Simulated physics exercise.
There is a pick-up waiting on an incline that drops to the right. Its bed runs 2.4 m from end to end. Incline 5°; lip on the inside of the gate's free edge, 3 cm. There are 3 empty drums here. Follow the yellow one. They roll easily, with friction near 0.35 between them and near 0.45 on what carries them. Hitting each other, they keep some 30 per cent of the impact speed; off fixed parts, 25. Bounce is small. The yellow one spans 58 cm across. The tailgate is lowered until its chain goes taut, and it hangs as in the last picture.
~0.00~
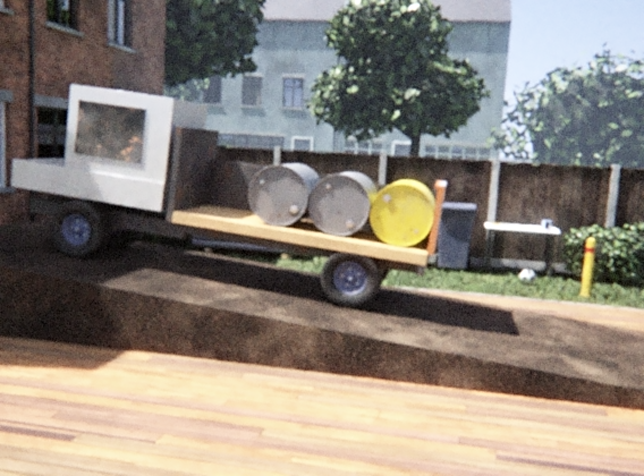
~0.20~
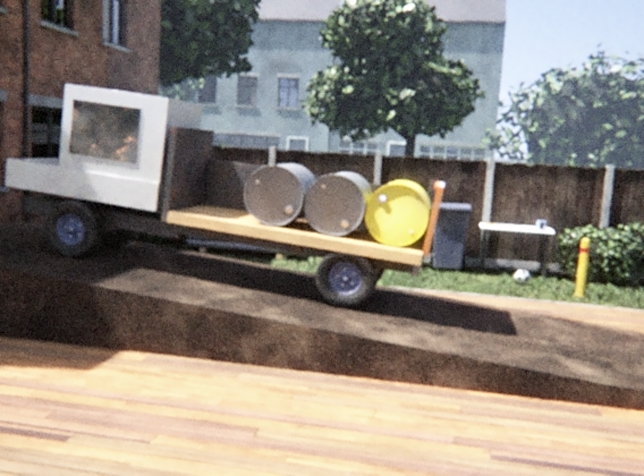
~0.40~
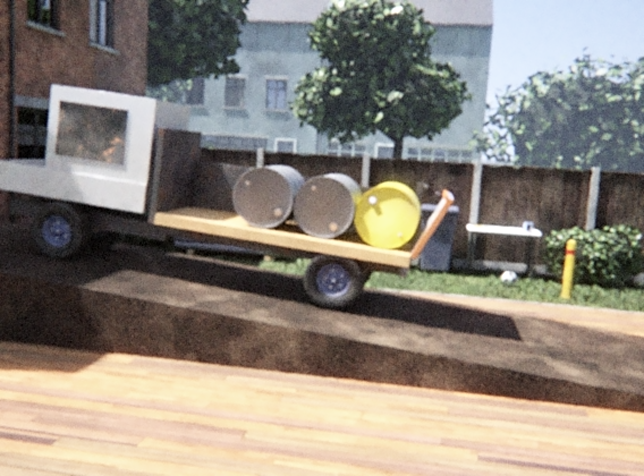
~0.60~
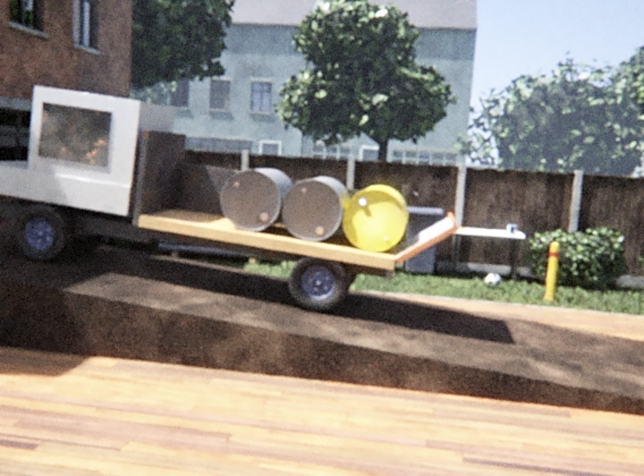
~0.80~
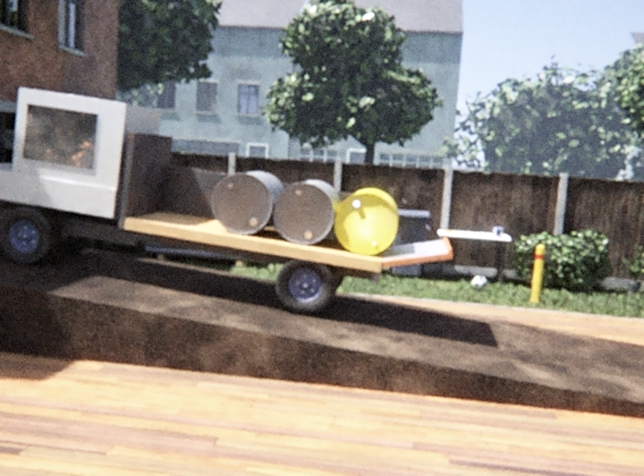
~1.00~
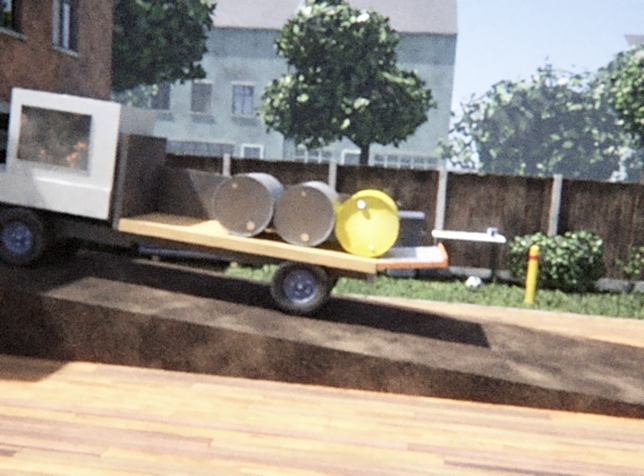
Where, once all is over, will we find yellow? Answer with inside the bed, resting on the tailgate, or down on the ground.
I would say resting on the tailgate.
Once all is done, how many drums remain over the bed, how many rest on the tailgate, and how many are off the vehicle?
The split comes out as 2, 1 and 0.
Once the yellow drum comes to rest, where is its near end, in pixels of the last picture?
You'll find it at roughly (418, 227) in the final picture.
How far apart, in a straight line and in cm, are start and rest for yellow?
The yellow one comes to 60.
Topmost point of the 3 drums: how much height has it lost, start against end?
Roughly 5 cm.
By 1.3 s, yellow is on the bed, 5 cm short of the hinge, rolling right; 0 gone off the back.
By 1.5 s, yellow is on the gate, 5 cm past the hinge, rolling right; 0 gone off the back.
Finally (2.9 s), yellow is on the gate, 30 cm past the hinge; 0 gone off the back.
